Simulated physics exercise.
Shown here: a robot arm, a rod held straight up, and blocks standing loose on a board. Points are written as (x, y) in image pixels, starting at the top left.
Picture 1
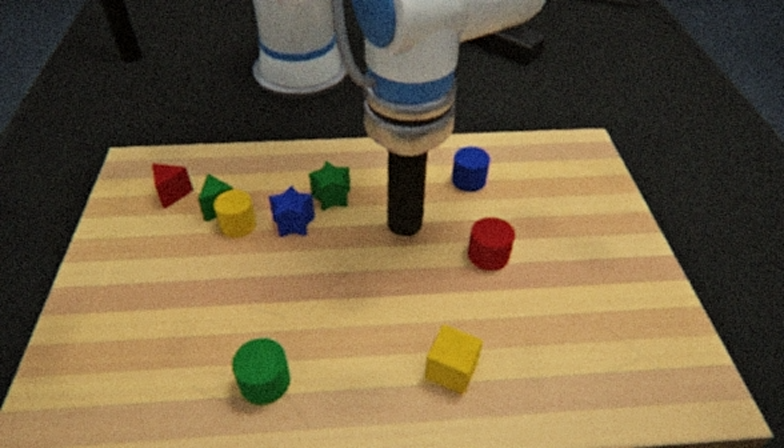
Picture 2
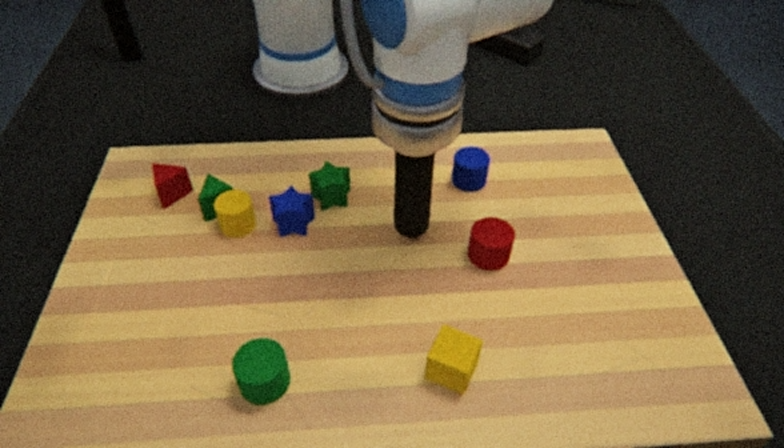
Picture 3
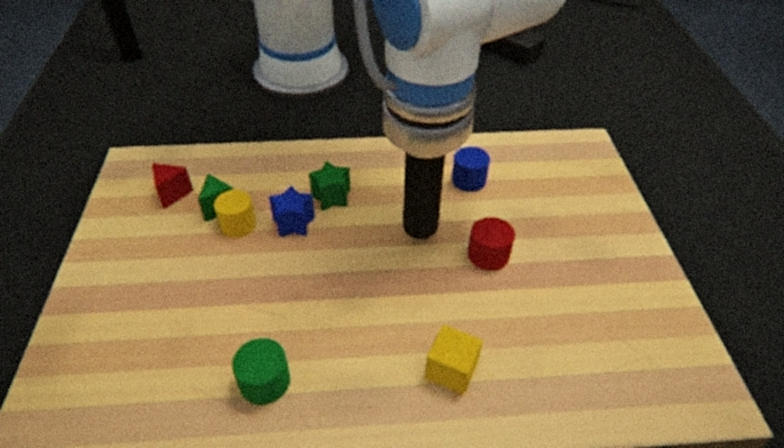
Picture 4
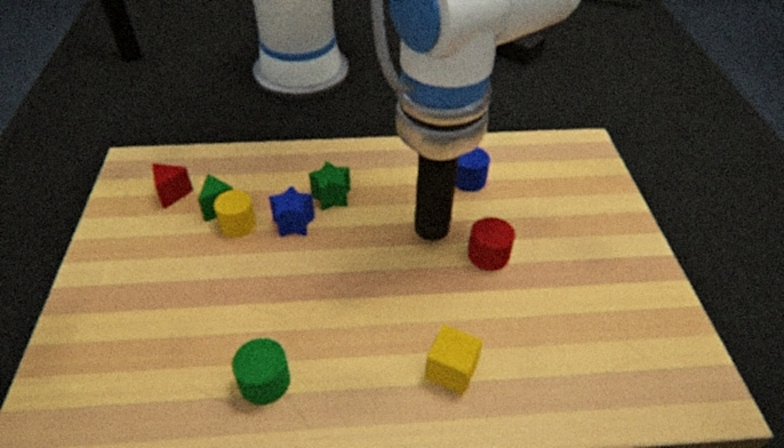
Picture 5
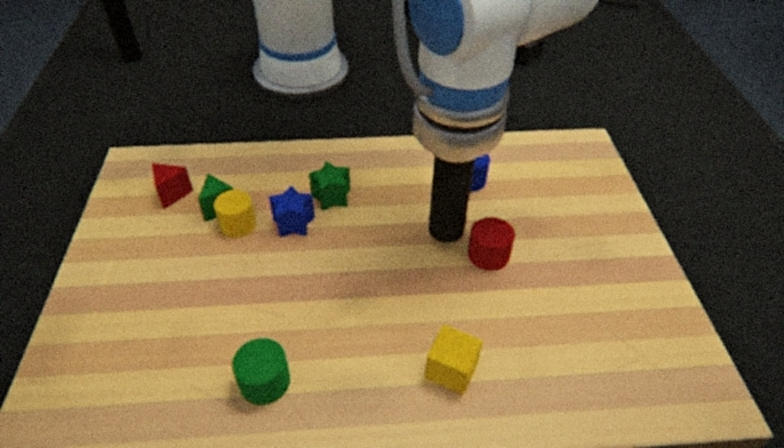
In this clip, a robot arm holding a black rod upright over a wooden board of colored blocks moves it slowly right, nearing the red cylinder and partly hiding the blue cylinder behind, while the blocks stay still.
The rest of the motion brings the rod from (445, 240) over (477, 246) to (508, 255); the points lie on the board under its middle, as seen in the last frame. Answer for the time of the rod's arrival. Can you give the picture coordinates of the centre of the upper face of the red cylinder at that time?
Most likely (550, 252).
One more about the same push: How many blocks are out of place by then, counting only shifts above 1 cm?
It should be one.
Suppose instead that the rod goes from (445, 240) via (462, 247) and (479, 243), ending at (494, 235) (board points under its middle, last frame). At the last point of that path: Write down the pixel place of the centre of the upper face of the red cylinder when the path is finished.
Near (525, 237).
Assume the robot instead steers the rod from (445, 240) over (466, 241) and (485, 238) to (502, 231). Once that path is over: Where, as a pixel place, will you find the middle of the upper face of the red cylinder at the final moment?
It is at (522, 238).
What follows on the original path. Halfway along, rod at (479, 237); red cylinder at (519, 239).
At the end, rod at (510, 246); red cylinder at (551, 252).
